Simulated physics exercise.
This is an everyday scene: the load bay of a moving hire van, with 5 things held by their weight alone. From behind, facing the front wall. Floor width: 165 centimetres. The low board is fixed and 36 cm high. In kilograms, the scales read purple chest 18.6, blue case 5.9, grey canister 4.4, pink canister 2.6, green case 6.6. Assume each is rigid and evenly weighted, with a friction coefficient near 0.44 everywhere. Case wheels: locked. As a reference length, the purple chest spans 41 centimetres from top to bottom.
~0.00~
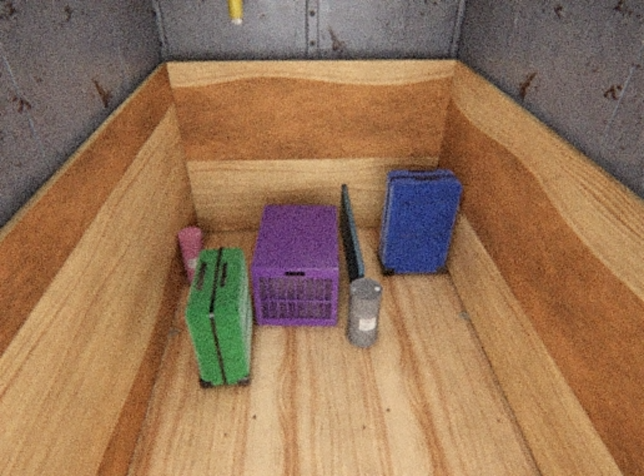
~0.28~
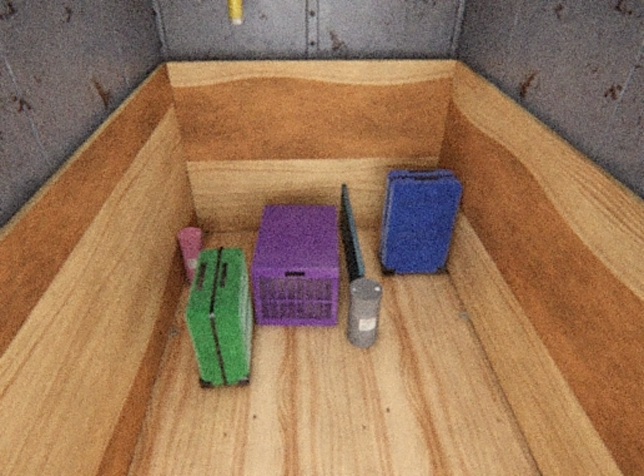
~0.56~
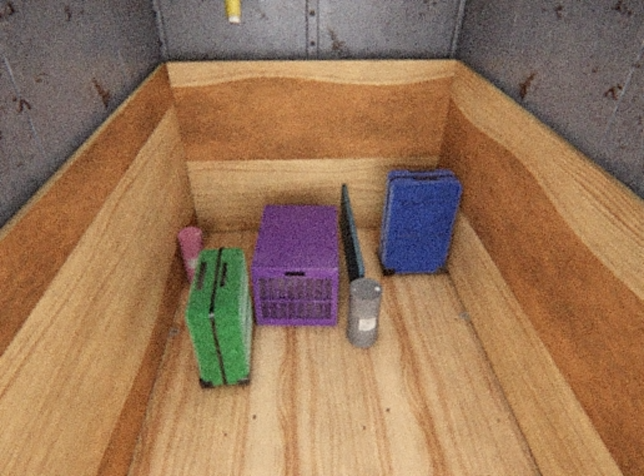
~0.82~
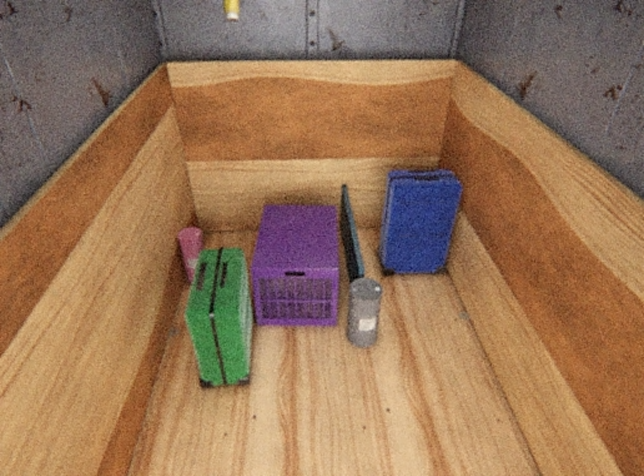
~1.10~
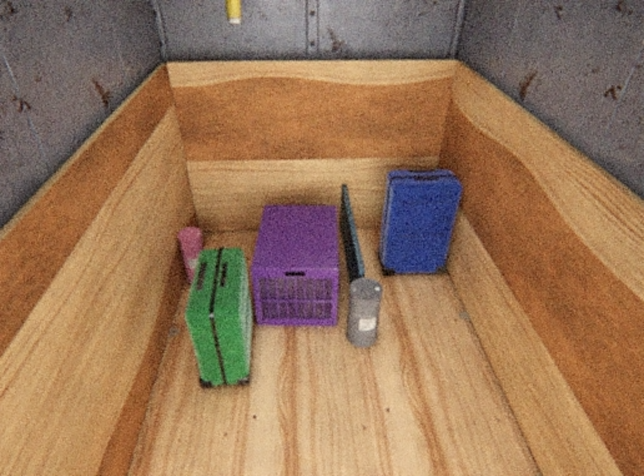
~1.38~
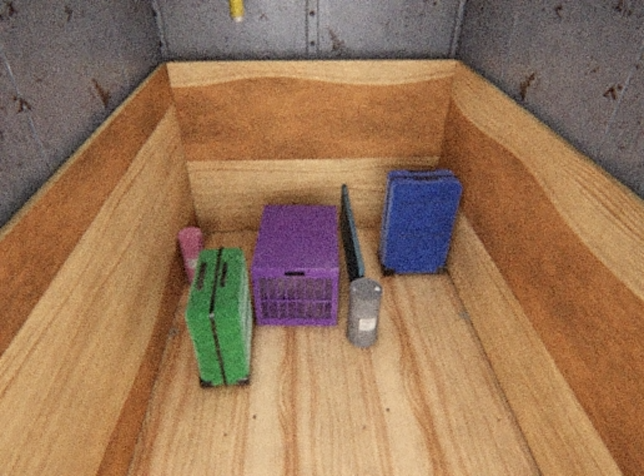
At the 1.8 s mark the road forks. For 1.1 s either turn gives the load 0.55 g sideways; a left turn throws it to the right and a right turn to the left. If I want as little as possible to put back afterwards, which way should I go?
Go right.
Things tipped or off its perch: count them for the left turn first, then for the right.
A left turn gives 2, a right turn gives 1.
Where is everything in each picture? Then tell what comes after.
In the first frame, steady run; purple chest (299, 263); blue case (417, 224).
In the second frame, force 0.22 g backwards; green case (223, 315); grey canister (364, 313).
In the third frame, force 0.31 g backwards; pink canister (195, 257); green case (223, 315).
In the fourth frame, force 0.31 g backwards; grey canister (364, 313); pink canister (195, 257).
In the fifth frame, steady run; green case (223, 315); grey canister (364, 313).
In the sixth frame, steady run; purple chest (299, 263); blue case (417, 224).
Turning left. At 2.28 s, force 0.55 g right; purple chest slid 4 cm near (305, 262); blue case slid 3 cm near (421, 223); pink canister leaning 16°.
After 2.58 s, force 0.55 g right; purple chest slid 9 cm near (314, 263); blue case slid 3 cm near (421, 223); pink canister on its side.
After 2.78 s, force 0.27 g right; purple chest slid 9 cm near (314, 263); blue case slid 3 cm near (421, 223); pink canister on its side.
At rest (3.5 s), tipped over in the van, grey canister and pink canister; not toppled but over 15 cm from the start, green case; the other 2 in place, give or take 15 cm. In the last view, purple chest near (314, 263), blue case near (421, 223).
Turning right instead, grey canister tipped over or off its perch, 1 of 5 in all.
